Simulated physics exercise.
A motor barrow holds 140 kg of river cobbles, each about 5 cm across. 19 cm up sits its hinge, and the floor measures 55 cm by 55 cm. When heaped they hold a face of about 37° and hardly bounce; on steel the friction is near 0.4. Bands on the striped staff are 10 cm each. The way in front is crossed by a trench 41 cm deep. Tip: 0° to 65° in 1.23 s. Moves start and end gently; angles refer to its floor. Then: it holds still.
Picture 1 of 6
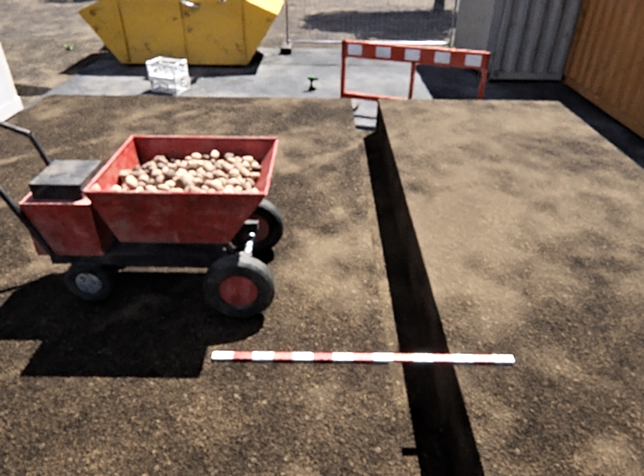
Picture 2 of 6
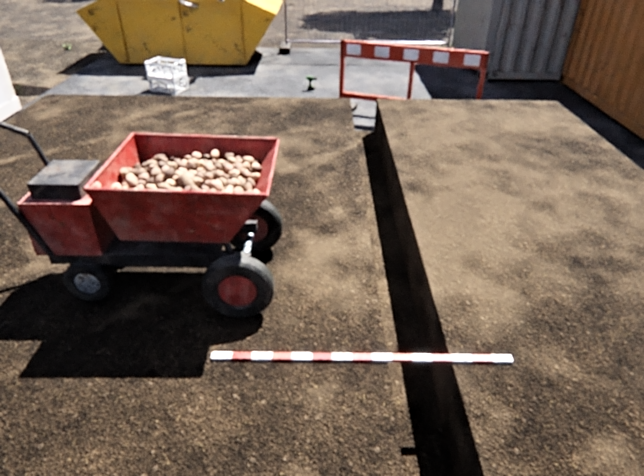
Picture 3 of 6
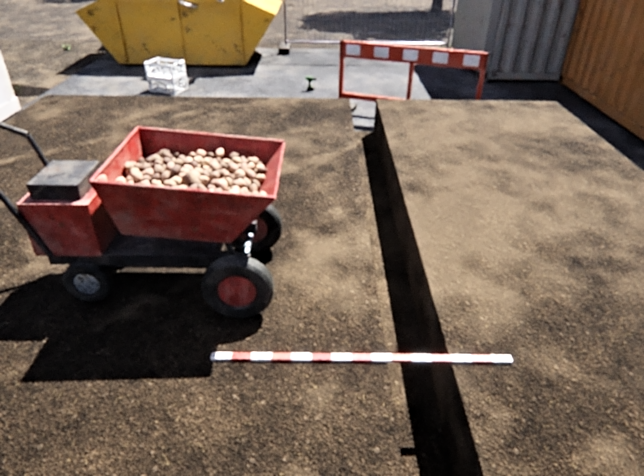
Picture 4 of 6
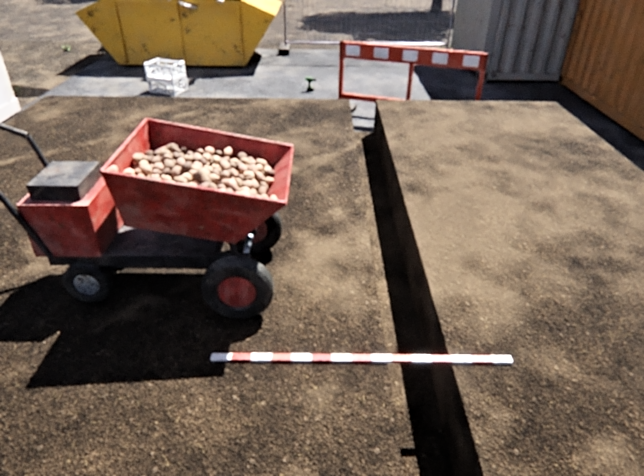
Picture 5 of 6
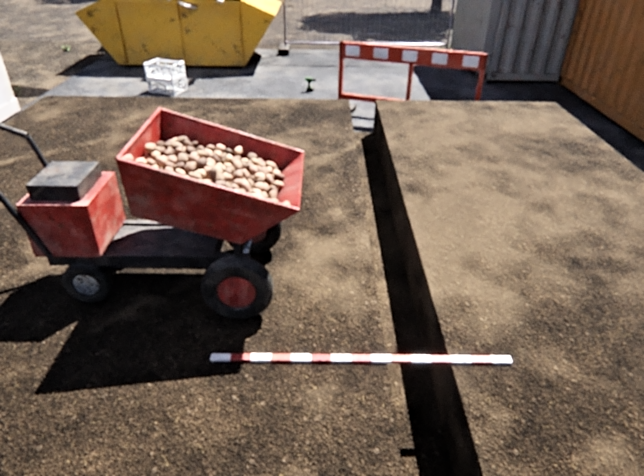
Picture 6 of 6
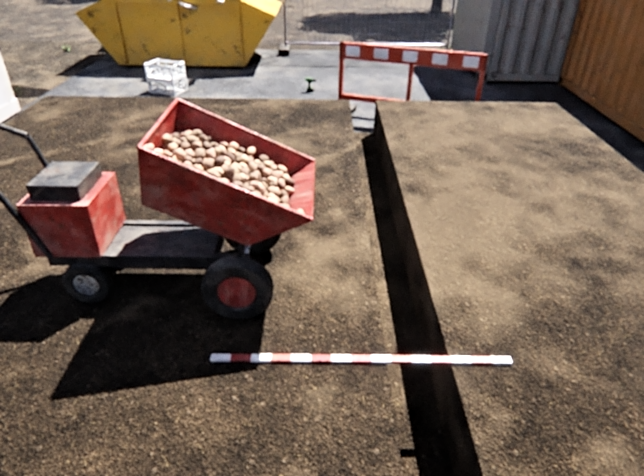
In the video, a red motor barrow loaded with rounded stones stands left of a trench, behind a red-and-white striped staff on the ground, while its skip gradually tilts toward the right, its left end rising off the chassis.
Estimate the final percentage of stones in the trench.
I would say 60 percent.
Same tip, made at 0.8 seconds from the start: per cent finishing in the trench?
Then some 60 per cent would.
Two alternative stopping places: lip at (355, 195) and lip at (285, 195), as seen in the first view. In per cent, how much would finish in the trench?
From the first spot near 35, from the second near 75 per cent.
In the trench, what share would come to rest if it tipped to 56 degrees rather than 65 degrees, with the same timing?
Roughly 25%.
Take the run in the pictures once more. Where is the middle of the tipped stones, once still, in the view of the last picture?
Their middle ends up near (391, 320).
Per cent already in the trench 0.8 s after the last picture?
Close to 10 per cent has got there by then.
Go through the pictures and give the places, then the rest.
In the first frame, lip at (265, 195), floor tilted 0°, highest stones at (189, 167).
In the second frame, lip at (267, 195), floor tilted 1°, highest stones at (189, 166).
In the third frame, the skip is at 5°, its lip at (274, 198); the top of the load is at (183, 163).
In the fourth frame, the skip is at 10°, its lip at (286, 203); the top of the load is at (165, 158).
In the fifth frame, lip at (298, 210), floor tilted 17°, highest stones at (170, 149).
In the sixth frame, lip at (312, 220), floor tilted 25°, highest stones at (185, 142).
Then, 0.4 s after the last picture the floor is at 55°, 100 % in the skip; the foremost stones are at (336, 233).
Then, 0.8 s after the last picture the floor is at 65°, 79 % in the skip, 11 % short of the trench, 11 % in the trench; the foremost stones are at (410, 312).
Then, 1.2 s after the last picture the floor is at 65°, 52 % in the skip, 12 % short of the trench, 36 % in the trench; the foremost stones are at (419, 325).
Then, 3.1 s after the last picture the floor is at 65°, 19 % in the skip, 21 % short of the trench, 60 % in the trench; the foremost stones are at (416, 314).
